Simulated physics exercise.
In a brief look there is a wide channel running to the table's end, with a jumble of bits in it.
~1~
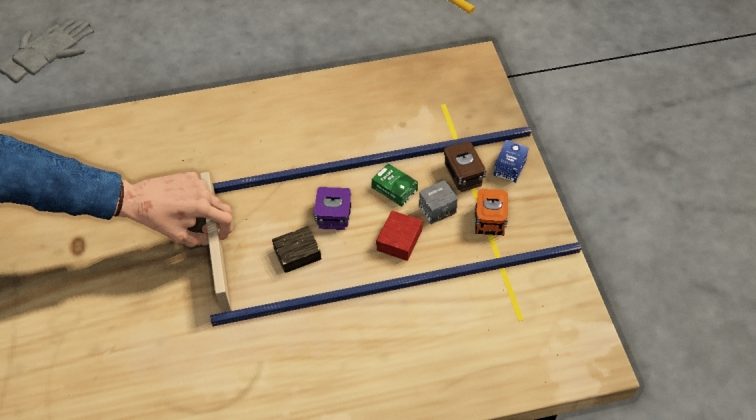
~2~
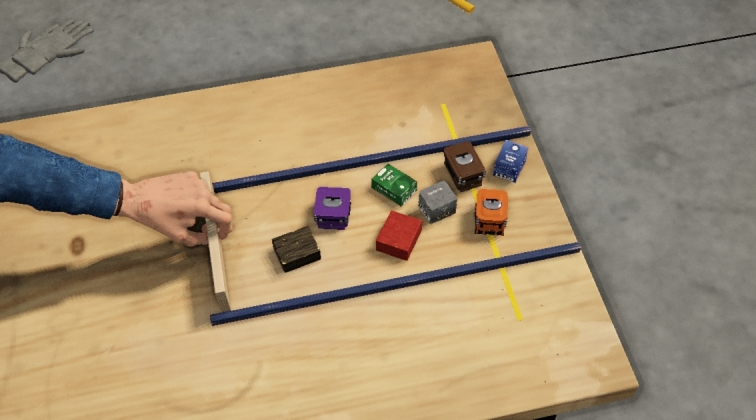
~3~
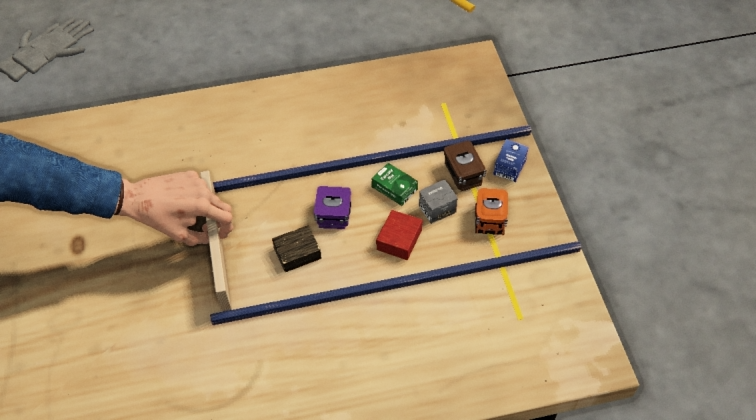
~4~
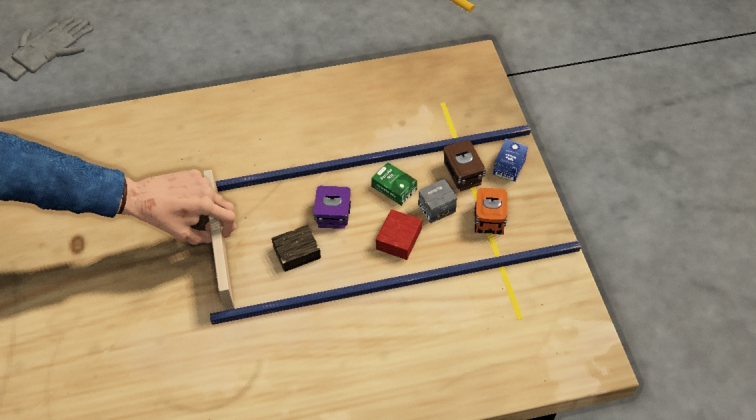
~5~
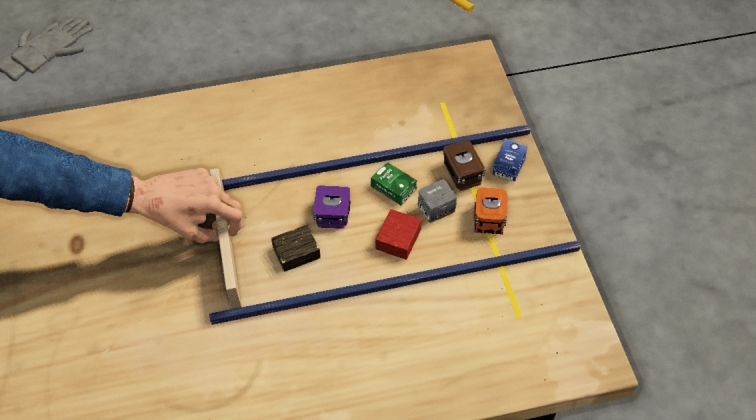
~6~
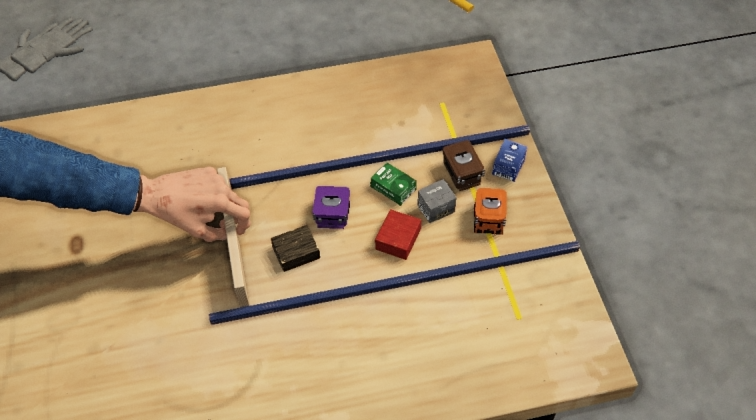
A hand in a blue sleeve grips an upright wooden board on a plywood table, seen from above at an angle over a grey floor. Between two dark blue rails lie black, purple, green, red and grey blocks, with brown, orange and blue ones near a yellow line at right. The hand slides the board slightly rightward; the blocks and camera stay still.
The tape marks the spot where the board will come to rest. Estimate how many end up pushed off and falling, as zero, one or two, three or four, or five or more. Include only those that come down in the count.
Count them up and one or two have fallen.
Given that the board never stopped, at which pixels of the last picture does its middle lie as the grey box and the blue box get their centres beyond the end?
The middle is at (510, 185) when it's the grey box, and at (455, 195) when it's the blue box.
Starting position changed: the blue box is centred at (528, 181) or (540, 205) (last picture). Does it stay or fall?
Taking the two spots in turn, it gets knocked off and then gets knocked off.
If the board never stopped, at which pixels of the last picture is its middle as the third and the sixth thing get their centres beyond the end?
The middle is near (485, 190) first and near (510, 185) after.
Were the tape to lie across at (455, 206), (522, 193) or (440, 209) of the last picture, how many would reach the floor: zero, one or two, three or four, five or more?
In order: None at all, five or more, none.
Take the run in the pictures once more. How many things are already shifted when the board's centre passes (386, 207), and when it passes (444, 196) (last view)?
By the first moment it's 6, by the second it's 8.
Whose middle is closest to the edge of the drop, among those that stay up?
Result - the brown case.
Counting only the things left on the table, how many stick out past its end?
As for overhanging, the count is 1.
Soon after, none off yet; blue box at rest near (510, 161); orange case at rest near (490, 211); brown case at rest near (463, 166).
Then, none off yet; blue box at rest near (510, 161); orange case moving near (496, 209); brown case moving near (467, 159).
At rest, the number that fall off is one or two; fallen, orange case and blue box.
